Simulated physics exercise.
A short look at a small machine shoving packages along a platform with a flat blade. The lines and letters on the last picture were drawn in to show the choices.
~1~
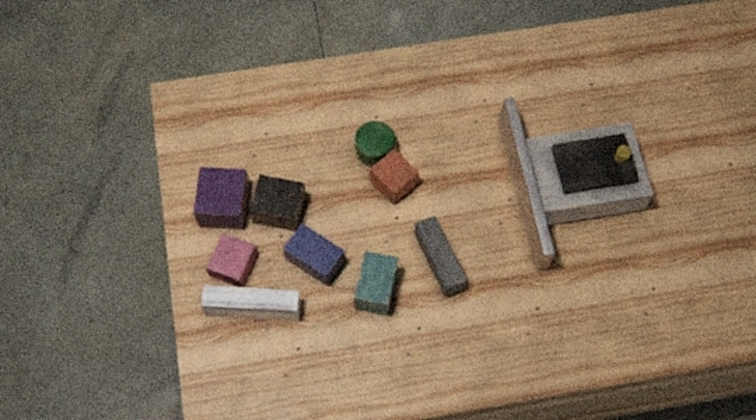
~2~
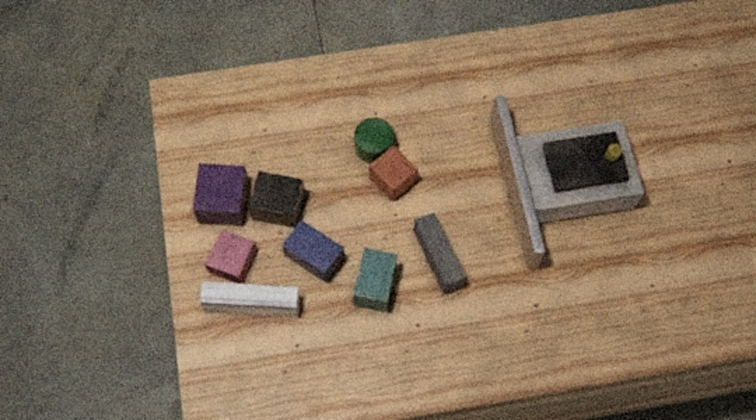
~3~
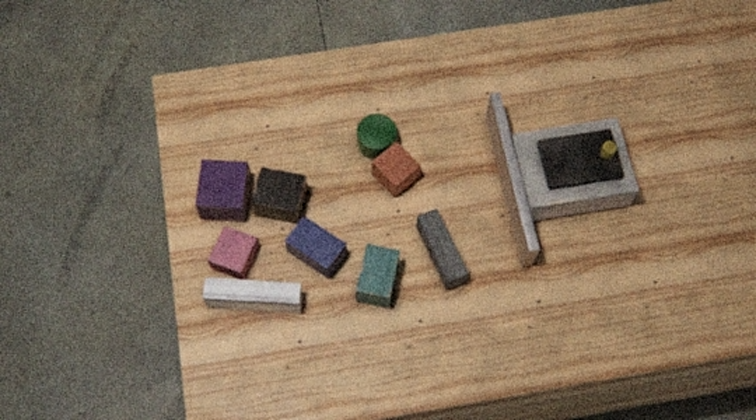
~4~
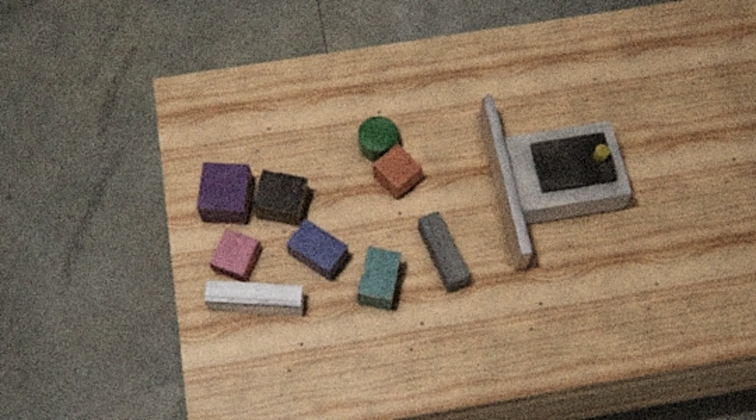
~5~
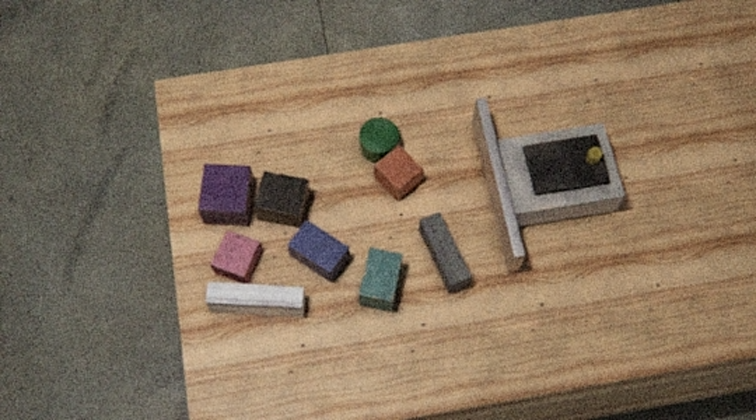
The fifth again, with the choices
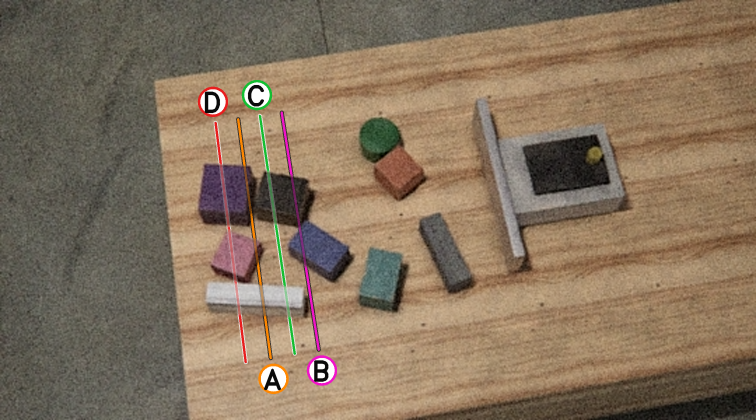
The clip opens on a wooden platform where small coloured blocks sit scattered to the left of a grey machine with a long flat blade. The machine slides slowly a short way left, narrowing the gap to the blocks, which stay in place, untouched by the blade.
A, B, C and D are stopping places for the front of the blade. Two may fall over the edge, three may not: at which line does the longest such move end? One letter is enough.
As far as mark A.
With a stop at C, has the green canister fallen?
No.
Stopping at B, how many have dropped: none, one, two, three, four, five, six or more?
By then, none.
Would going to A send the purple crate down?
Yes.
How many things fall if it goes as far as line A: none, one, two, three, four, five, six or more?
In all, two.
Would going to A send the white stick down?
Yes.
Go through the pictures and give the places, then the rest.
The first picture shows orange crate (394, 177); pink crate (233, 261); turquoise crate (376, 283).
The second picture shows robot (580, 162); purple crate (222, 195).
The third picture shows robot (574, 159); blue crate (316, 247).
The fourth picture shows robot (567, 162); white stick (255, 298).
The fifth picture shows robot (561, 165); orange crate (399, 173); pink crate (237, 258); turquoise crate (381, 280).
On the marked copy, A at (254, 233); B at (299, 225); C at (276, 229); D at (230, 236).
With A. Early on, robot (475, 179); green canister (373, 141); turquoise crate (377, 281).
Further on, robot (386, 193); purple crate (211, 200); white stick (227, 305).
At the end, robot (317, 204); purple crate over the edge; white stick over the edge; two fallen.
As for the rest, B is within the limit but short; C is within the limit but short; D drops three.
